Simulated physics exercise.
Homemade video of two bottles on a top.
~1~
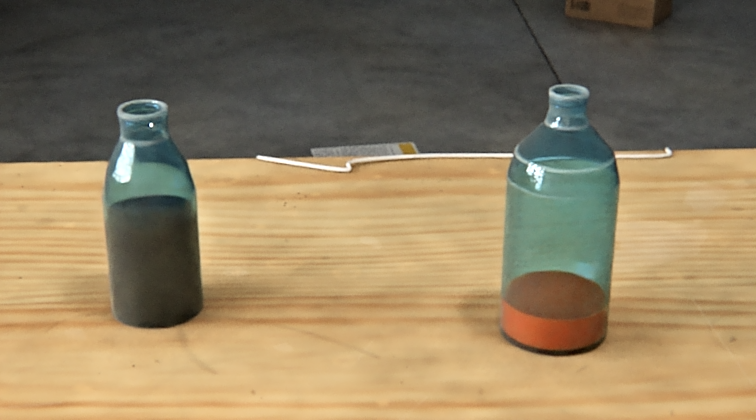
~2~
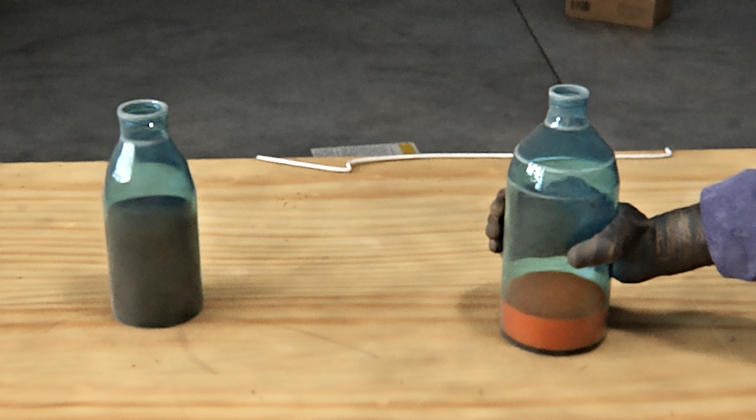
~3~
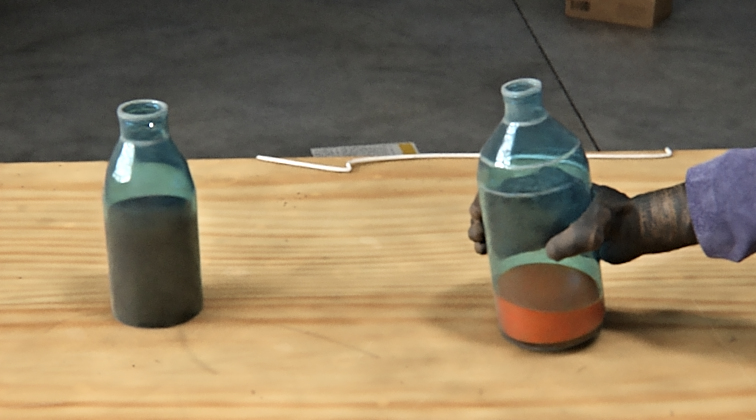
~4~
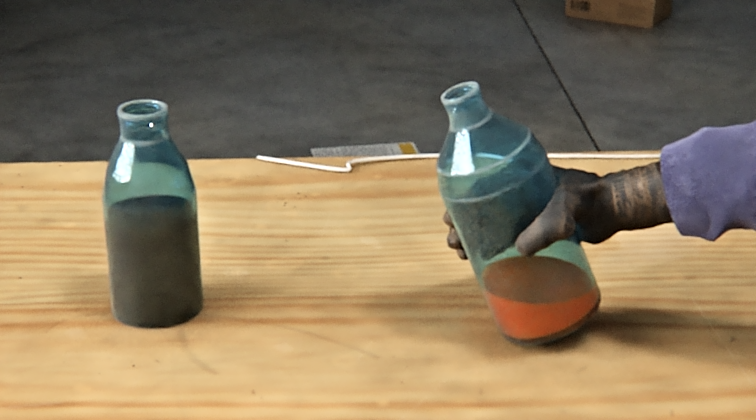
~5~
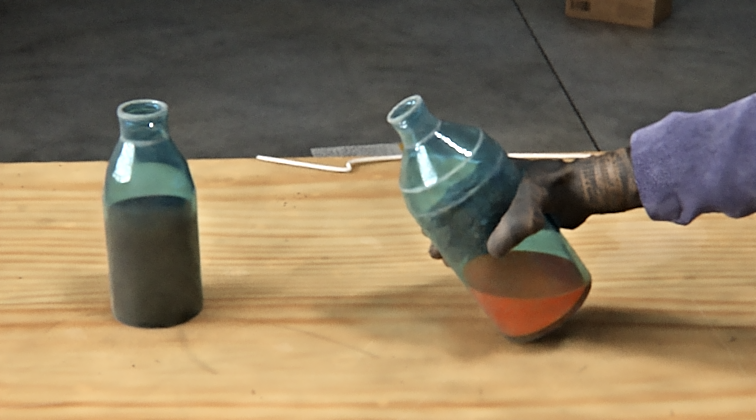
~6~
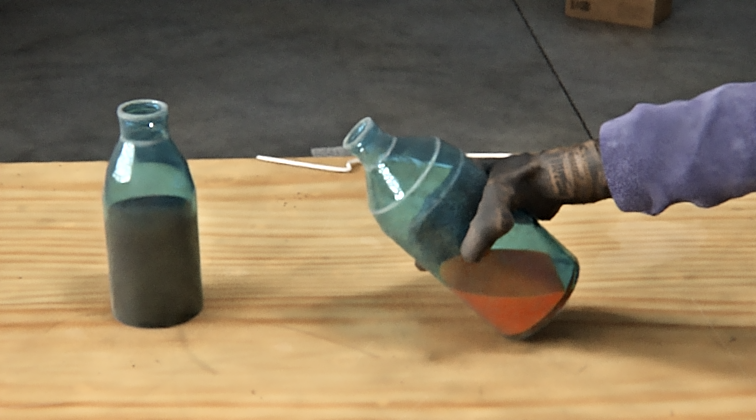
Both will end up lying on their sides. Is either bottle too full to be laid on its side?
Left bottle: Too full, it spills; right bottle: Fine, nothing spills.
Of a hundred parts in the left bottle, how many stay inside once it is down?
It keeps about 40 per cent of what it had.
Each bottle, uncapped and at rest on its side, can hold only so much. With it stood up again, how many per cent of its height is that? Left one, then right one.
First one 18 %, second one 26 %.
A moment on, the right bottle is nearly down; right bottle, all still inside.
Further on, the right bottle lies flat; right bottle, all still inside.
When it is over, both lie flat; right bottle, all still inside; left bottle, a puddle at its mouth.
